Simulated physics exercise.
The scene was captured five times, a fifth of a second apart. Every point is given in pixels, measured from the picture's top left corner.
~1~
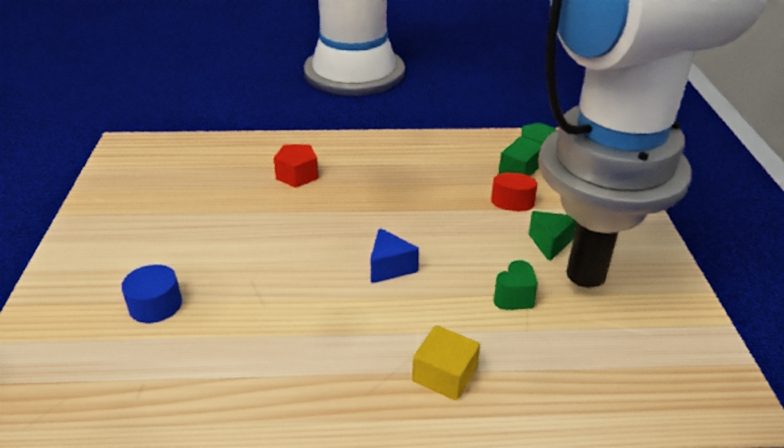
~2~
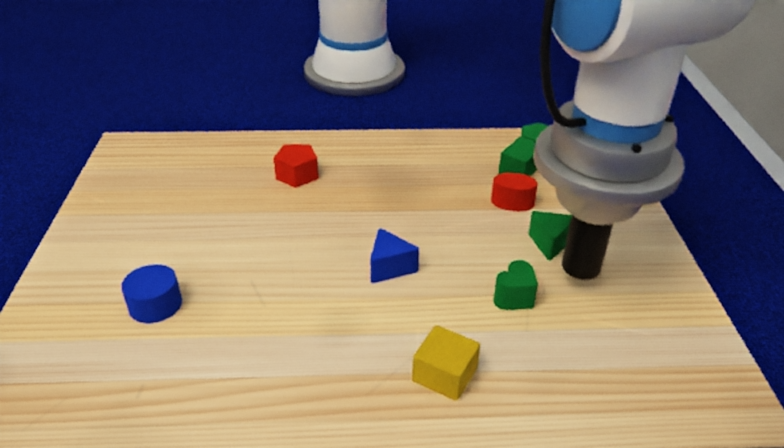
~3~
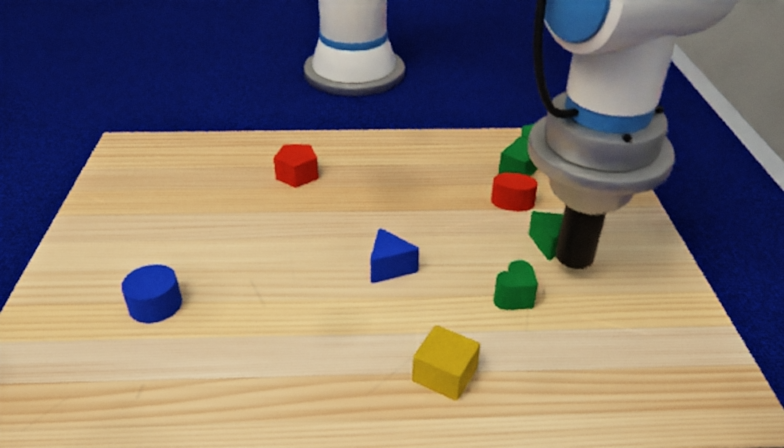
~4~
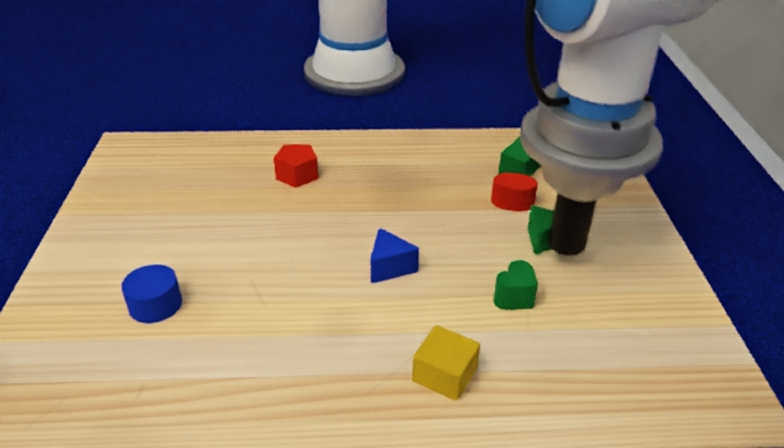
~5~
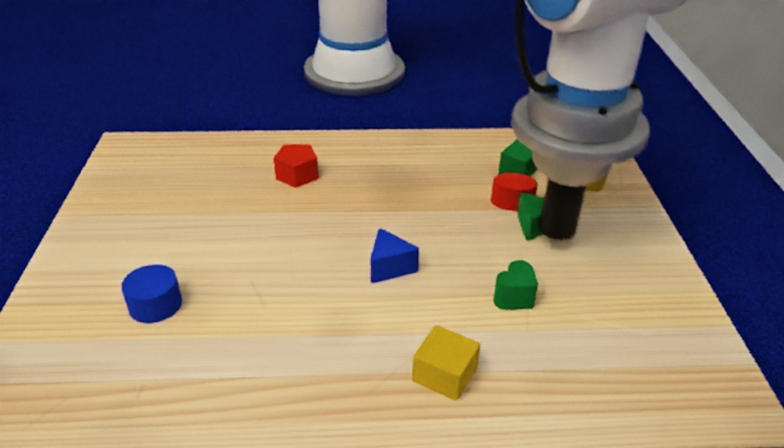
Robot arm with a black peg moving left and away across a wooden board, nudging a green triangle among scattered coloured blocks.
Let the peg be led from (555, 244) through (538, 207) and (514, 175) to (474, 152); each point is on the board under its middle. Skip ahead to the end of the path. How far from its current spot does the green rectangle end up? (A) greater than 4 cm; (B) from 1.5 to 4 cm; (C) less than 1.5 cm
I'll go with A - greater than 4 cm.
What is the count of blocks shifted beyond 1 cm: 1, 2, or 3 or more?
Three or more blocks.
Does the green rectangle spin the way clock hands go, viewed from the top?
I believe so.
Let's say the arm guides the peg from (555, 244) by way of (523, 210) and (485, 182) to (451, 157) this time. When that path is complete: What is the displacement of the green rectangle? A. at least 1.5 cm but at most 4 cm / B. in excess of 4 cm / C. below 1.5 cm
C
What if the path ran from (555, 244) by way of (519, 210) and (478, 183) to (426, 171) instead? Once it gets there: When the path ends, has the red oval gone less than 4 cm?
Going by the path, no.
What follows on the original path. One third of the way, peg at (540, 191); red oval at (496, 166), turned 35° clockwise; green triangle at (511, 184), turned 45° anticlockwise.
Two thirds of the way, peg at (515, 160); red oval at (492, 165), turned 40° clockwise; green rectangle at (505, 138), turned 40° clockwise; green triangle at (509, 184), turned 55° anticlockwise.
At the end, peg at (476, 138); red oval at (492, 165), turned 40° clockwise; green rectangle at (485, 118), turned 85° clockwise; green triangle at (509, 184), turned 55° anticlockwise; green six-sided block still.
